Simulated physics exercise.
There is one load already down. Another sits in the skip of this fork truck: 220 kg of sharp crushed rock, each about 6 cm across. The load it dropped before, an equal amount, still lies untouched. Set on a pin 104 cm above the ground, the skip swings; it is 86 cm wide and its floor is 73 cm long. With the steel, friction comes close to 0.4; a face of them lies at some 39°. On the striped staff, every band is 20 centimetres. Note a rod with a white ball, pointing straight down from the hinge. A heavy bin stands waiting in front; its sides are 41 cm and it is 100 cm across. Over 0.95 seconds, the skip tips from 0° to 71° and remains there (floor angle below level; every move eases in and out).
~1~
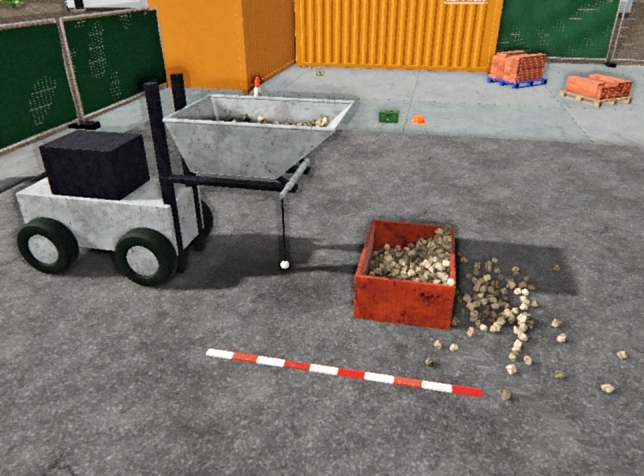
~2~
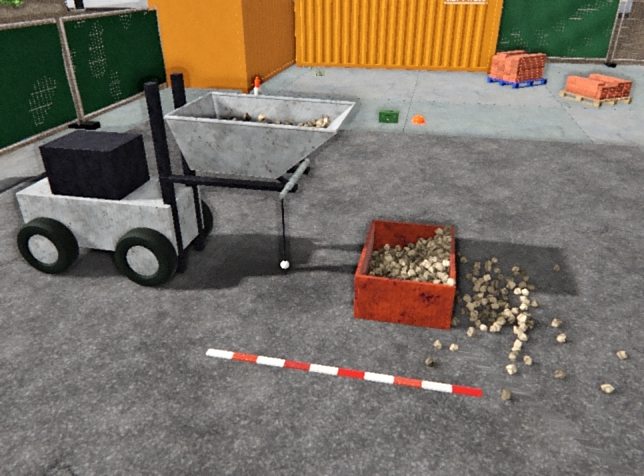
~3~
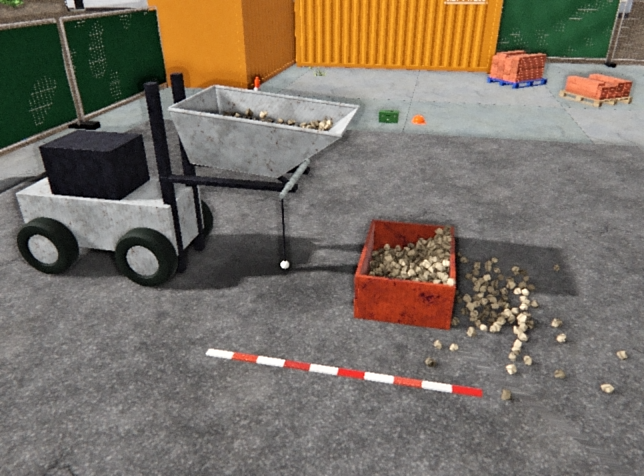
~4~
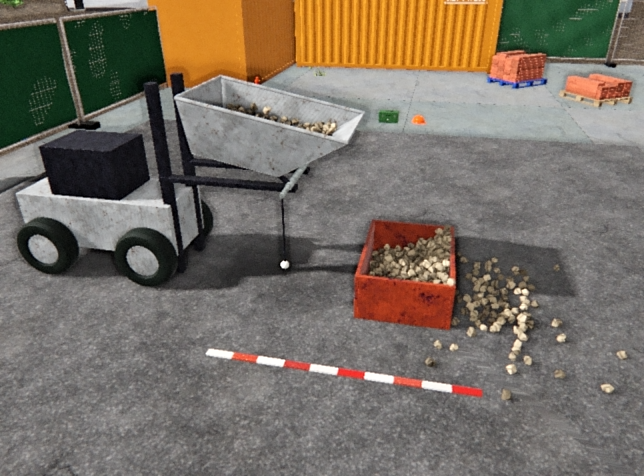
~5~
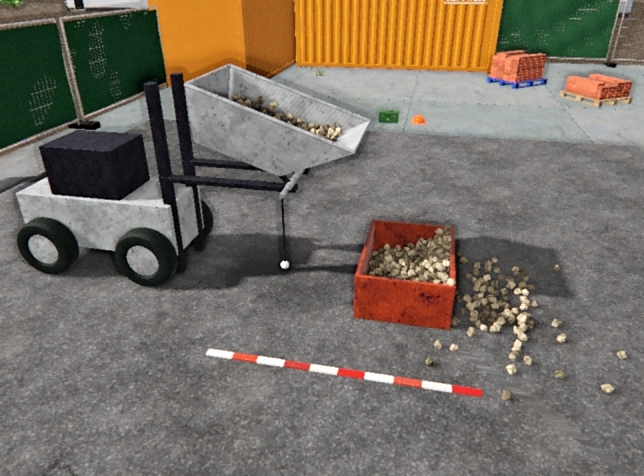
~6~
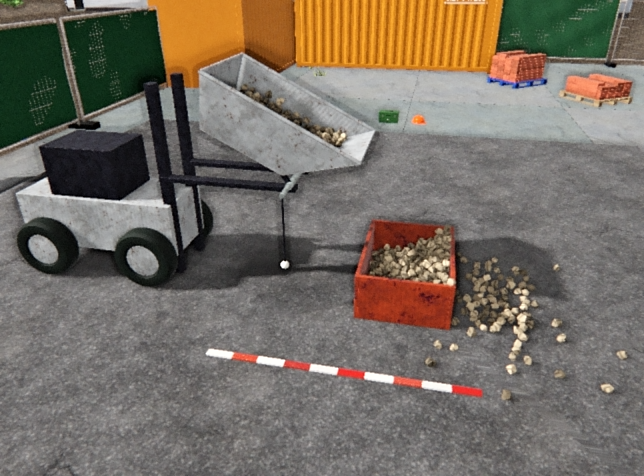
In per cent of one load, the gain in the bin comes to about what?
About 93 out of 100.
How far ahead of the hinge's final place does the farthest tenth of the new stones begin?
It comes to around 120 centimetres.
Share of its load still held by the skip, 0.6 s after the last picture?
Held: Around 90 % of the load.
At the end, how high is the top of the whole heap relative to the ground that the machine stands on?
It reaches near 52 cm up from the ground.
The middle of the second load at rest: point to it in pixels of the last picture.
They settle centred around (407, 259).
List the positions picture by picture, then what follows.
In the first picture, the skip is at 0°, its lip at (335, 130); the top of the load is at (317, 125). The earlier load is highest near (447, 250), 41 cm above ground level, 84 % in the bin, 16 % beside or beyond the bin.
In the second picture, the skip is at 1°, its lip at (336, 132); the top of the load is at (292, 123).
In the third picture, the skip is at 5°, its lip at (341, 136); the top of the load is at (237, 119).
In the fourth picture, lip at (347, 143), floor tilted 11°, highest stones at (234, 112).
In the fifth picture, lip at (354, 152), floor tilted 19°, highest stones at (236, 103).
In the sixth picture, lip at (360, 164), floor tilted 27°, highest stones at (239, 94).
Then, 0.3 s after the last picture the floor is at 60°; in per cent of one load, 100 in the skip, 84 in the bin, 16 beside or beyond the bin; the foremost stones are at (564, 326).
Then, 0.6 s after the last picture the floor is at 71°; in per cent of one load, 92 in the skip, 92 in the bin, 16 beside or beyond the bin; the foremost stones are at (564, 326).
Then, 1.0 s after the last picture the floor is at 71°; in per cent of one load, 31 in the skip, 151 in the bin, 18 beside or beyond the bin; the foremost stones are at (564, 326).
Then, 3.4 s after the last picture the floor is at 71°; in per cent of one load, 0 in the skip, 178 in the bin, 22 beside or beyond the bin; the foremost stones are at (564, 326). Net gain in the bin, 93.
